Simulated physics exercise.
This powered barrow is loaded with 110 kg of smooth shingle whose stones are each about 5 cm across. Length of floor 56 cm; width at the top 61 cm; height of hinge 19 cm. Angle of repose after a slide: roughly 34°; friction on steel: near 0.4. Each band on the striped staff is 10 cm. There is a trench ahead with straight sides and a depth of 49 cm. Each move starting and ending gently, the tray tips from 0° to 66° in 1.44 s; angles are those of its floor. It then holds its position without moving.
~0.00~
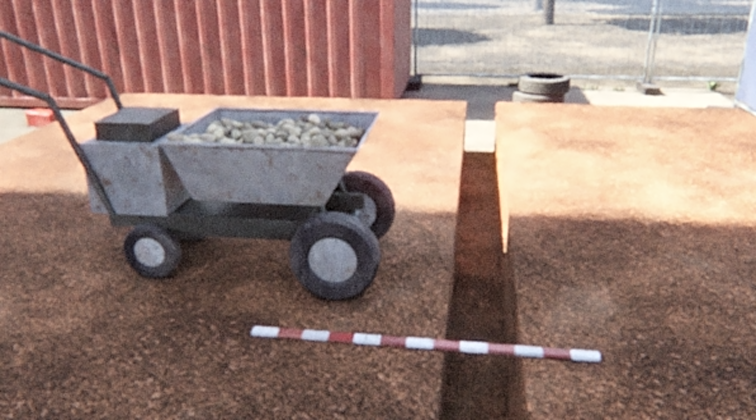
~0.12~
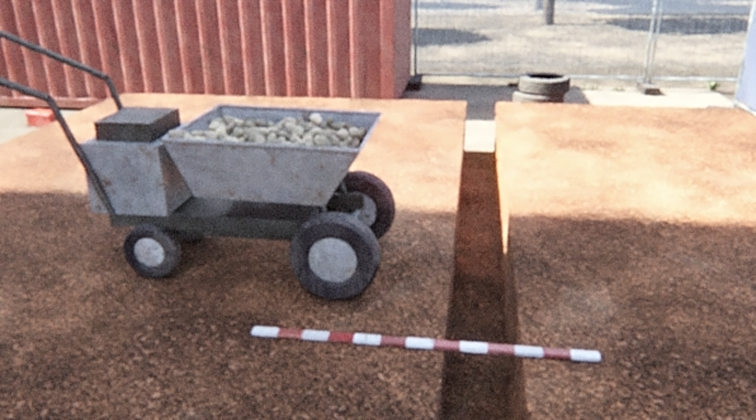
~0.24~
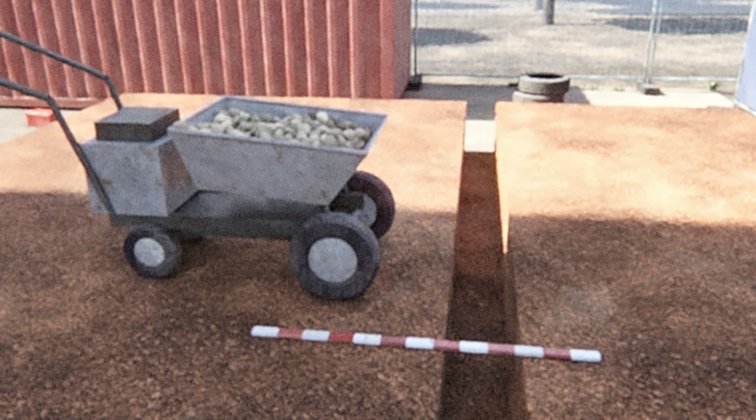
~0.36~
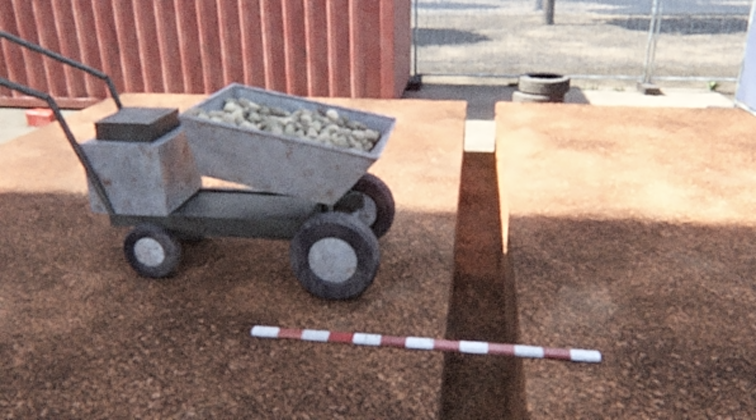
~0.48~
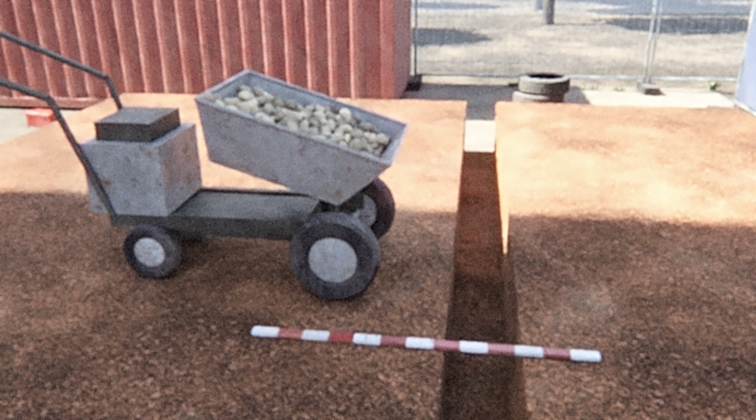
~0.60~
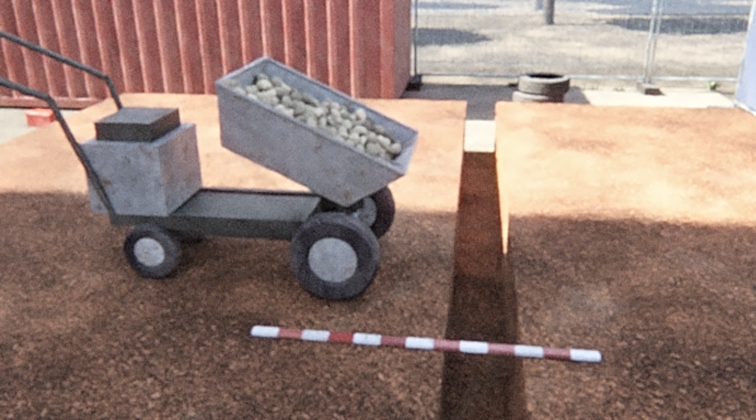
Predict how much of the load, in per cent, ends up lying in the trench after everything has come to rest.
Roughly 79 per cent of it.
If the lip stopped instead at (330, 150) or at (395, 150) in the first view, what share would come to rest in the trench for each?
Some 90 and some 50 per cent, in that order.
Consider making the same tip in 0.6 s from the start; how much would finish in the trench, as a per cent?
It would come to roughly 50 per cent.
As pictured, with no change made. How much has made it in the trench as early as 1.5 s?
35 per cent, give or take.
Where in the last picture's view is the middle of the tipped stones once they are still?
Their centre sits close to (484, 348).
After 1.1 s the floor is at 56°; 99 % in the tray, 1 % in the trench; the foremost stones are at (460, 191).
After 1.5 s the floor is at 66°; 57 % in the tray, 34 % in the trench, 9 % past the trench; the foremost stones are at (566, 273).
After 1.9 s the floor is at 66°; 33 % in the tray, 50 % in the trench, 17 % past the trench; the foremost stones are at (649, 279).
After 3.8 s the floor is at 66°; 4 % in the tray, 79 % in the trench, 17 % past the trench; the foremost stones are at (694, 284).
